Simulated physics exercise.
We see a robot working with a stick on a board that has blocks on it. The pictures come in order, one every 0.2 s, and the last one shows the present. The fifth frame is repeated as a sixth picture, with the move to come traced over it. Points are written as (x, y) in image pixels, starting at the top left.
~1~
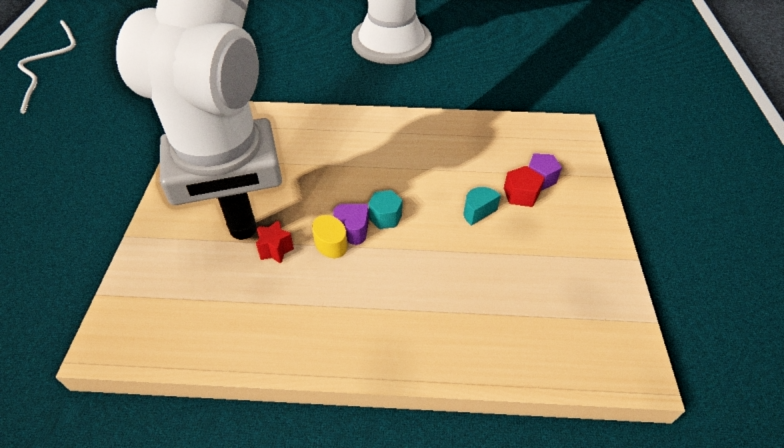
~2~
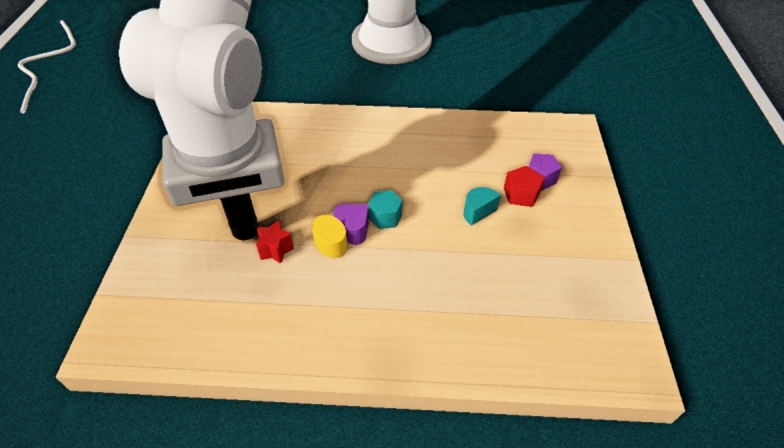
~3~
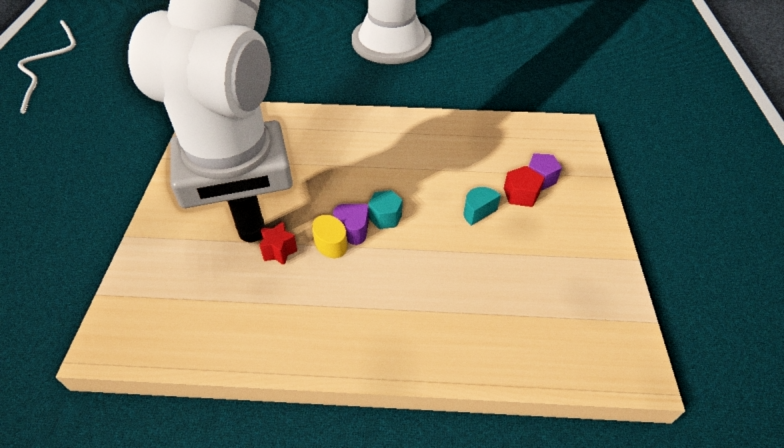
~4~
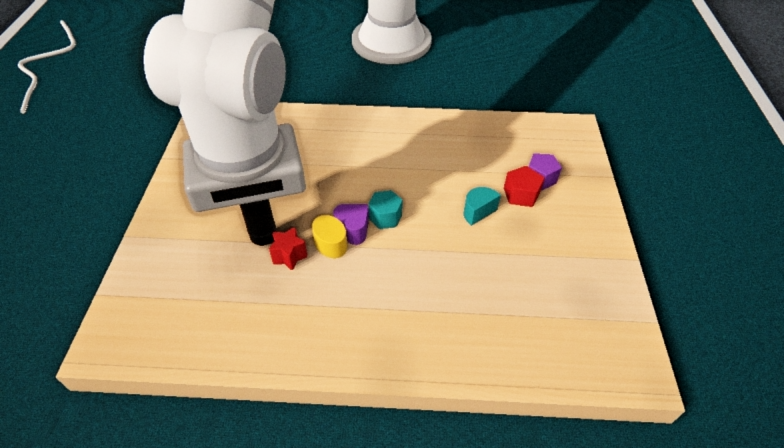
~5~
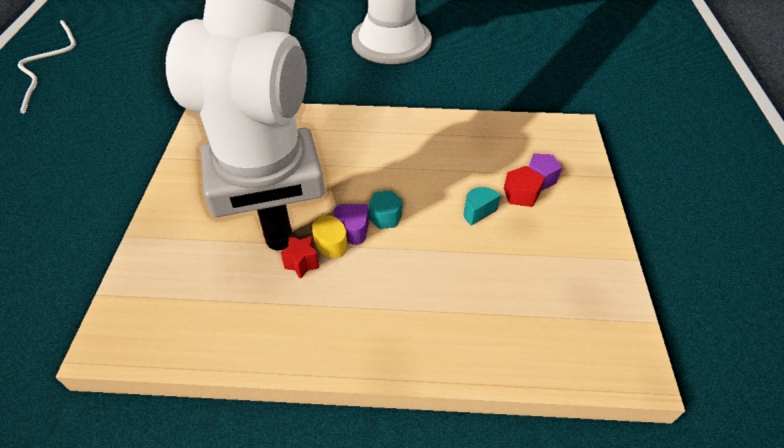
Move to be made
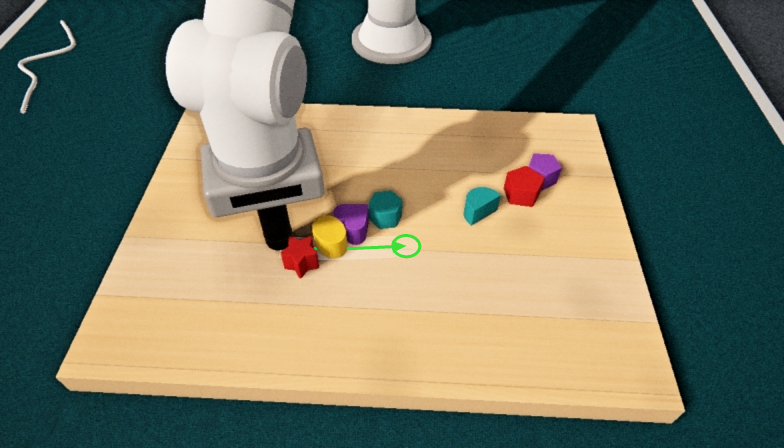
White robot arm with a black stick nudging a red star block slightly rightward toward a yellow block on a wooden board.
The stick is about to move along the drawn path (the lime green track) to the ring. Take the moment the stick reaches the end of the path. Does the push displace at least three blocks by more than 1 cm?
That would be a yes.
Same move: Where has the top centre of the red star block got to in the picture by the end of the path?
If I read the scene right, the answer is (318, 255).
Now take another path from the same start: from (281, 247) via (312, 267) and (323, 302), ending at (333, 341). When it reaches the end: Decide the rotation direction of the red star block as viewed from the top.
The block spins anticlockwise.
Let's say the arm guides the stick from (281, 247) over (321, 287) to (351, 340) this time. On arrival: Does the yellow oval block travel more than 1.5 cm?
I expect not.
The line goes from (281, 247) via (323, 249) and (365, 248), ending at (406, 246).
On the path given first. One third of the way, stick at (323, 243); red star block at (316, 255), turned 80° clockwise; yellow oval block at (351, 228); purple heart-shaped block at (364, 208), turned 20° anticlockwise; turquoise hexagonal block at (391, 198), turned 25° clockwise.
Two thirds of the way, stick at (365, 242); red star block at (318, 255), turned 85° clockwise; yellow oval block at (394, 227); purple heart-shaped block at (372, 204), turned 55° anticlockwise; turquoise hexagonal block at (400, 192), turned 40° clockwise.
At the end, stick at (407, 240); red star block at (318, 255), turned 85° clockwise; yellow oval block at (435, 224); purple heart-shaped block at (372, 204), turned 55° anticlockwise; turquoise hexagonal block at (400, 192), turned 40° clockwise.
